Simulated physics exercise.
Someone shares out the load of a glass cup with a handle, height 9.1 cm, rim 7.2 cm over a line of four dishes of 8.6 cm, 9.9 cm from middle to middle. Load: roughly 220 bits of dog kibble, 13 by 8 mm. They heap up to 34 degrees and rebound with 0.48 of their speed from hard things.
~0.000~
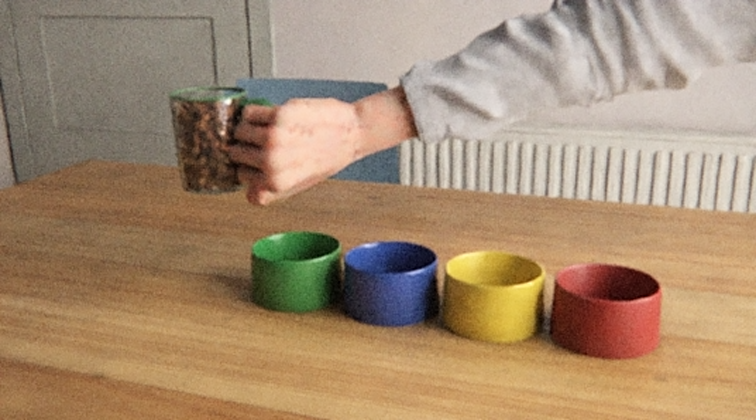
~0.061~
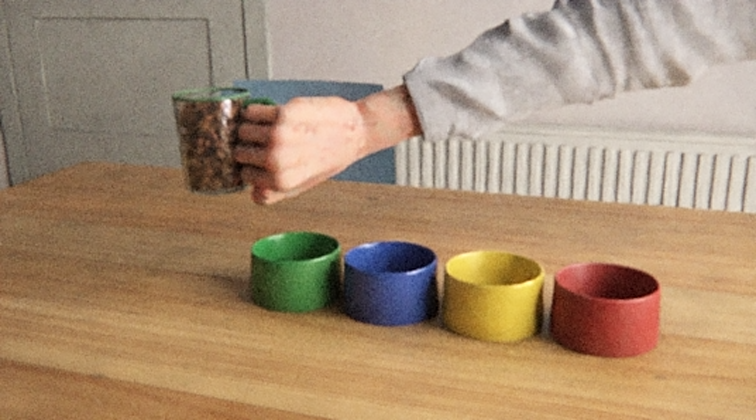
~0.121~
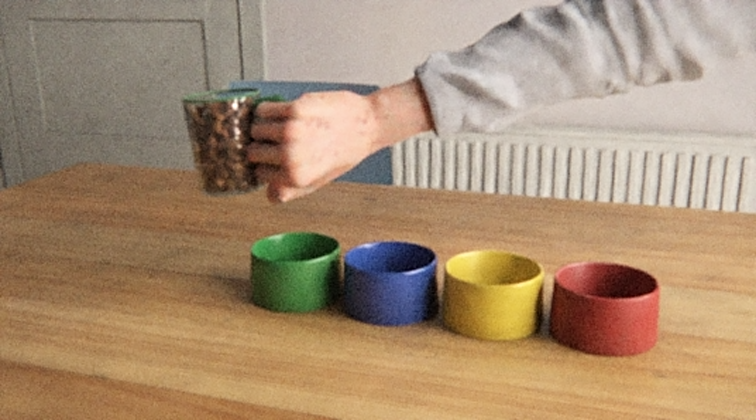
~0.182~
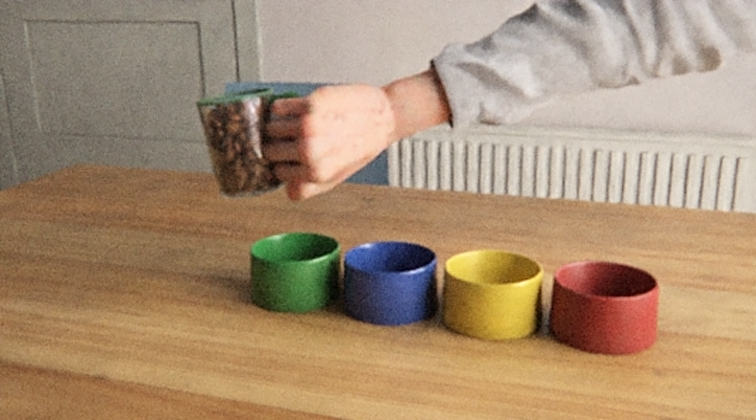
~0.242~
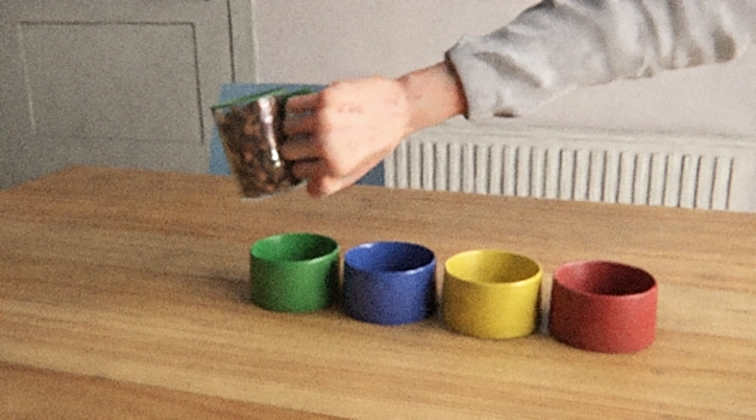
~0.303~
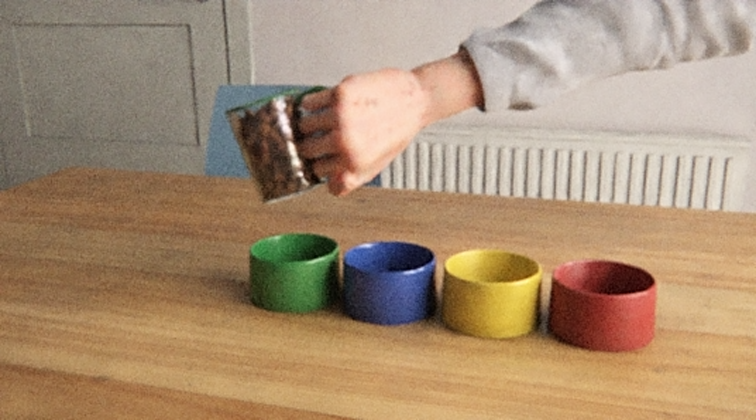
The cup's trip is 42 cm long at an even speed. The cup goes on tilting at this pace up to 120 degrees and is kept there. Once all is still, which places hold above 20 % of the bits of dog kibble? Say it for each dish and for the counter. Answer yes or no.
Red dish: Yes; blue dish: No; green dish: No; yellow dish: No; on the counter: No.
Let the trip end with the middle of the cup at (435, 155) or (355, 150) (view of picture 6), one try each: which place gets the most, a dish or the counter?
The winner: Blue; green.
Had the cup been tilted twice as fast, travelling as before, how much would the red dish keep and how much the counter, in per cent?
Then: Red 10, counter 20.
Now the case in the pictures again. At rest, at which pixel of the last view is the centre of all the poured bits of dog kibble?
Near (592, 302).
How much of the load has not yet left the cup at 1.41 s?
Roughly 90 per cent.
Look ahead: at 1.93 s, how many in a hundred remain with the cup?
Some 20 per cent of the load.
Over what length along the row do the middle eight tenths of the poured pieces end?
Some 7 cm.
After 0.97 s, tilt 66 degrees; cup holds 100 %.
Then, at 1.41 s, tilt 98 degrees; cup holds 90 %, yellow 5 %.
Then, at 1.93 s, tilt 120 degrees; cup holds 20 %, red 70 %, yellow 5 %.
At rest (2.8 s), red 85 %, blue 0 %, green 0 %, yellow 5 %, counter 10 %.
